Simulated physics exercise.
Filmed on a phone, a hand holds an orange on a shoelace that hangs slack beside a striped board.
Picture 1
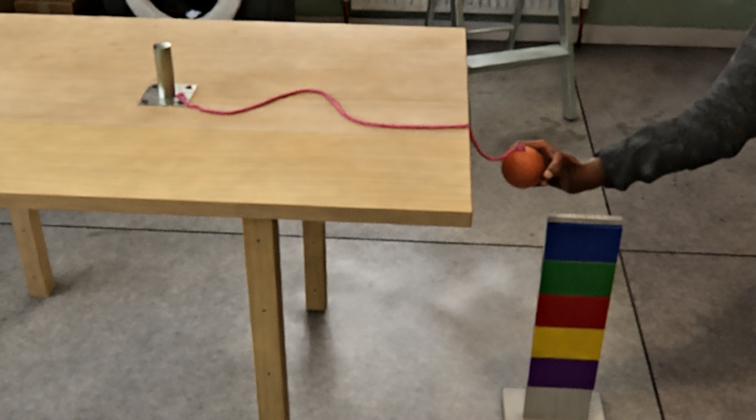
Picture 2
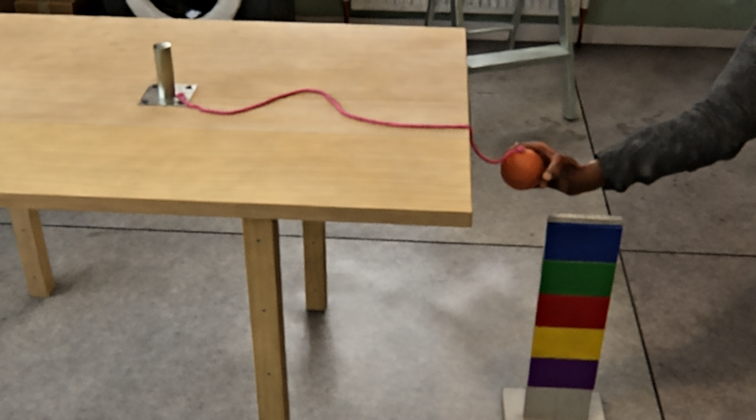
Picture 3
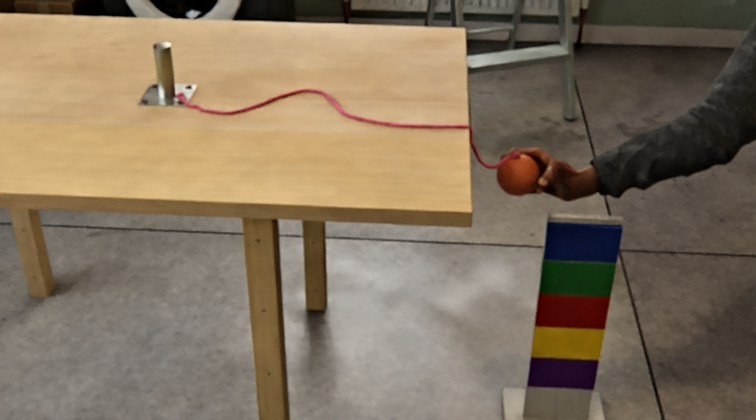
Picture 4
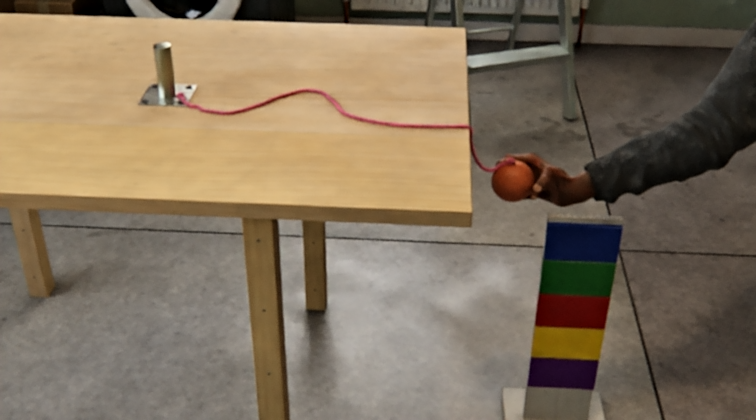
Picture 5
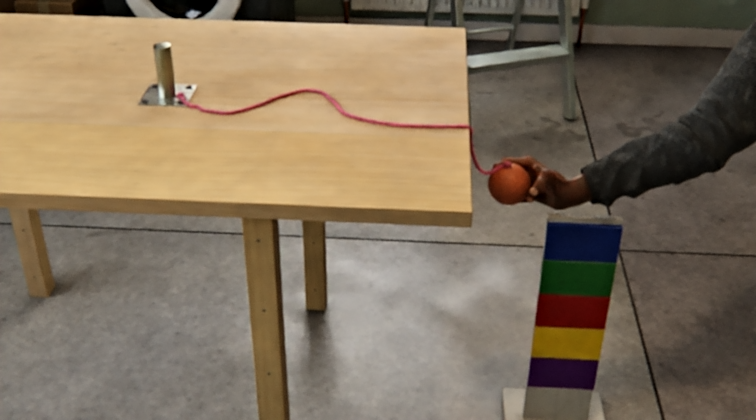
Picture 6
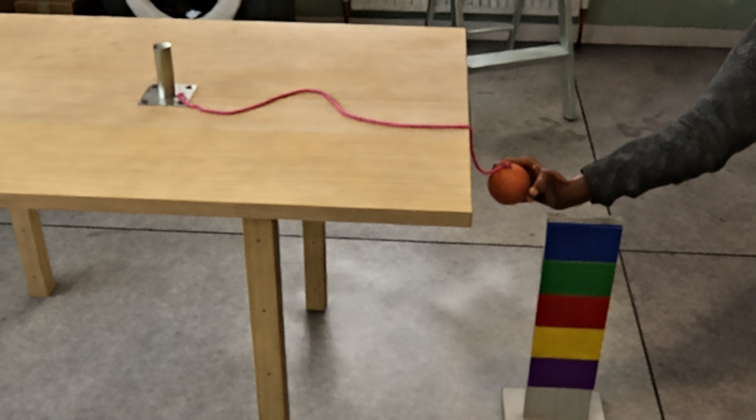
A hand reaching in from the right holds an orange ball on a pinkish-red cord just beyond the edge of a pale wooden table, seen from slightly above in a grey-floored room. The slack cord winds across the tabletop from a metal post, while a board striped blue, green, red, yellow and purple stands below the hand. The hand moves the ball slightly down and left, then keeps nearly still, the camera steady.
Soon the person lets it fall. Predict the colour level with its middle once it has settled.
I would say green.
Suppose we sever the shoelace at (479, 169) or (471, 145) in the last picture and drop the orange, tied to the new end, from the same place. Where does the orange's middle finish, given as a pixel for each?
First try near (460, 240), second near (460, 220).
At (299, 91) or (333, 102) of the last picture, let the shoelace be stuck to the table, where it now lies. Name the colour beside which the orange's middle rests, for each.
In order: Blue; blue.
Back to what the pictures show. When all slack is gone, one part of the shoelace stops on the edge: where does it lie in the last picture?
Location: About (399, 125).
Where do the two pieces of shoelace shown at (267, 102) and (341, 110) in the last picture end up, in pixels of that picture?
First near (297, 102), second near (405, 109).
Soon after, orange near (458, 244); level with blue.
After that, orange near (454, 257); level with green.
In the end, orange near (464, 262); level with green. The green one.
